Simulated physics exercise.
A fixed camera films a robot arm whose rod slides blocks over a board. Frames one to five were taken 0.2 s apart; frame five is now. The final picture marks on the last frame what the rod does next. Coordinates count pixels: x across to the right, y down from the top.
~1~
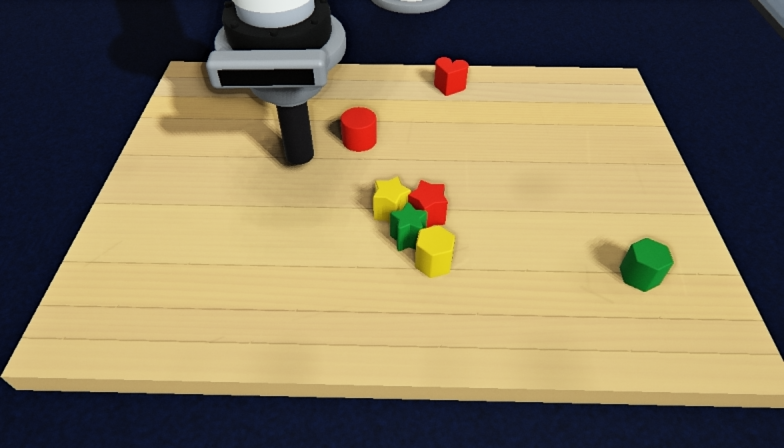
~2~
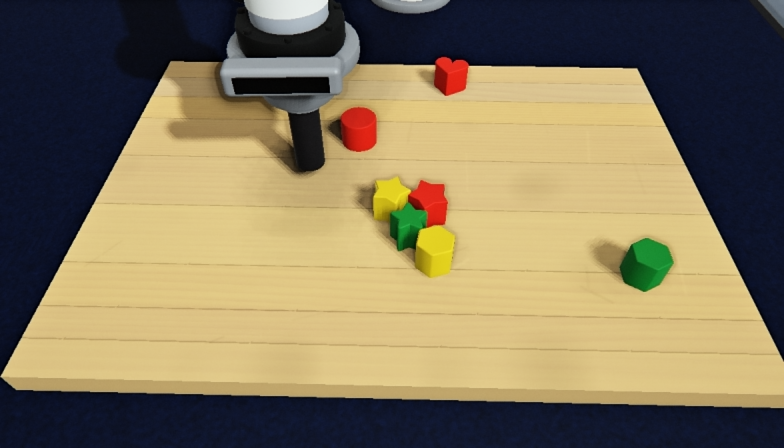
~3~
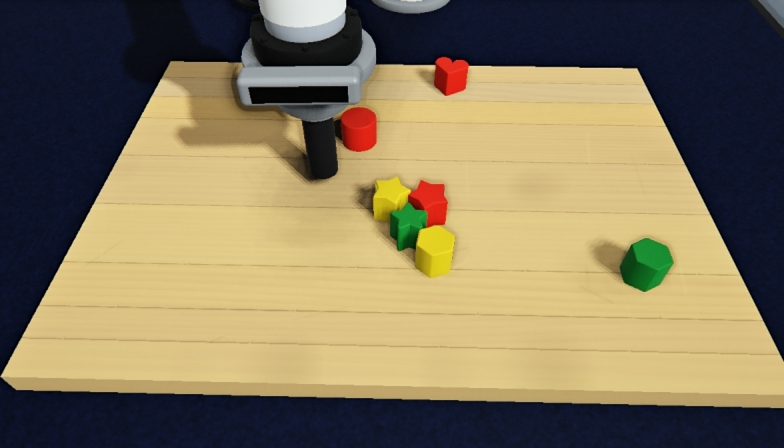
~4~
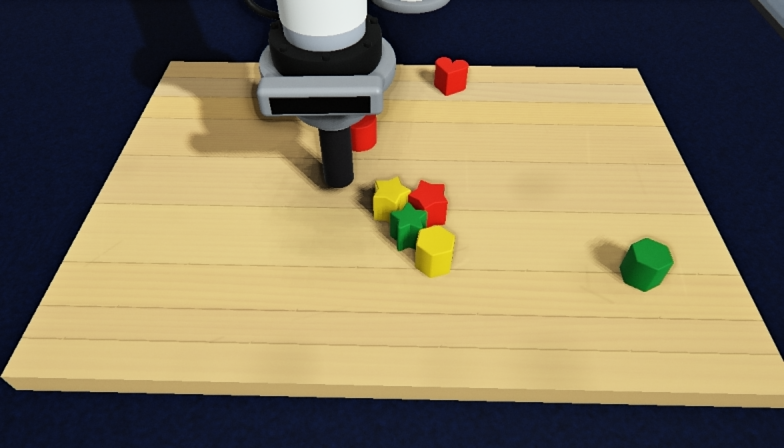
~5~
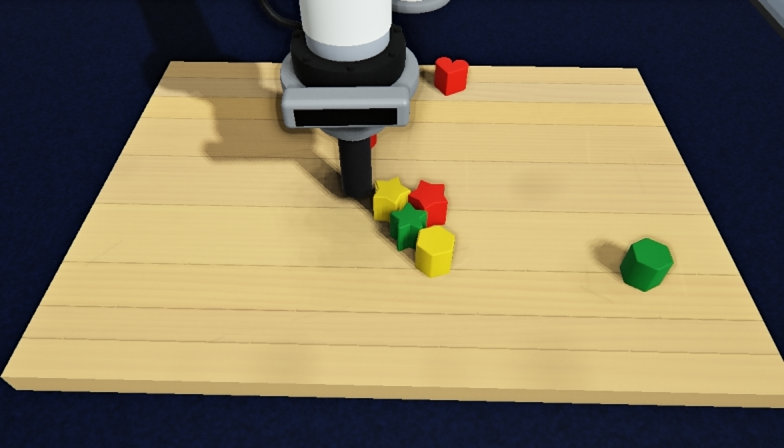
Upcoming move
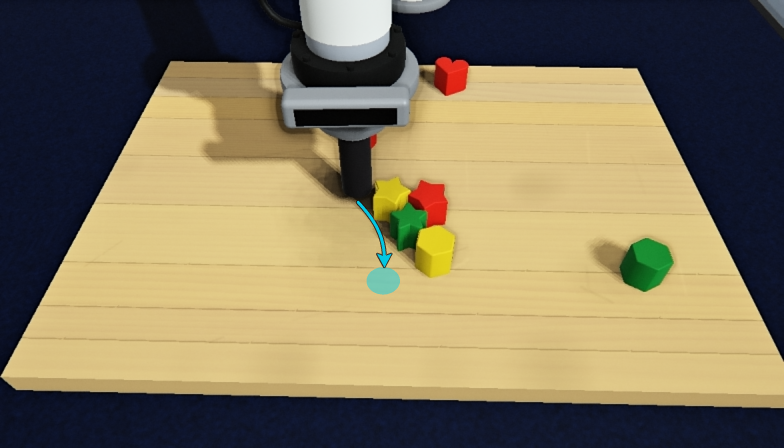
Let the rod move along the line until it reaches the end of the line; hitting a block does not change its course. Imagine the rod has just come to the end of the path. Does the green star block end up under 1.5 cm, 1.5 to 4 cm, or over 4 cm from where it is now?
Short of 1.5 cm.
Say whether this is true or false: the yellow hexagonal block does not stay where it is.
Answer: False.
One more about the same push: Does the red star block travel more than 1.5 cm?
Going by the path, no.
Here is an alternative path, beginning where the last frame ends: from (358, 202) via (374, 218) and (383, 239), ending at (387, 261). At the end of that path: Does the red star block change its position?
That would be a yes.
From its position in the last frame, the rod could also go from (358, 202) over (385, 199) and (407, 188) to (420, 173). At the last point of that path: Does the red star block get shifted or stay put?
It ends up somewhere else.
The line goes from (358, 202) over (375, 224) and (384, 251) to (383, 281).
What follows on the original path. One third of the way, rod at (375, 210); yellow star block at (402, 192), turned 30° anticlockwise; green star block at (414, 215), turned 25° clockwise; red star block at (436, 193).
Two thirds of the way, rod at (384, 237); yellow star block at (402, 193), turned 40° anticlockwise; green star block at (415, 216), turned 15° clockwise; red star block at (437, 193); yellow hexagonal block at (439, 241).
At the end, rod at (383, 267); yellow star block at (402, 193), turned 40° anticlockwise; green star block at (415, 216), turned 15° clockwise; red star block at (437, 193); yellow hexagonal block unmoved.
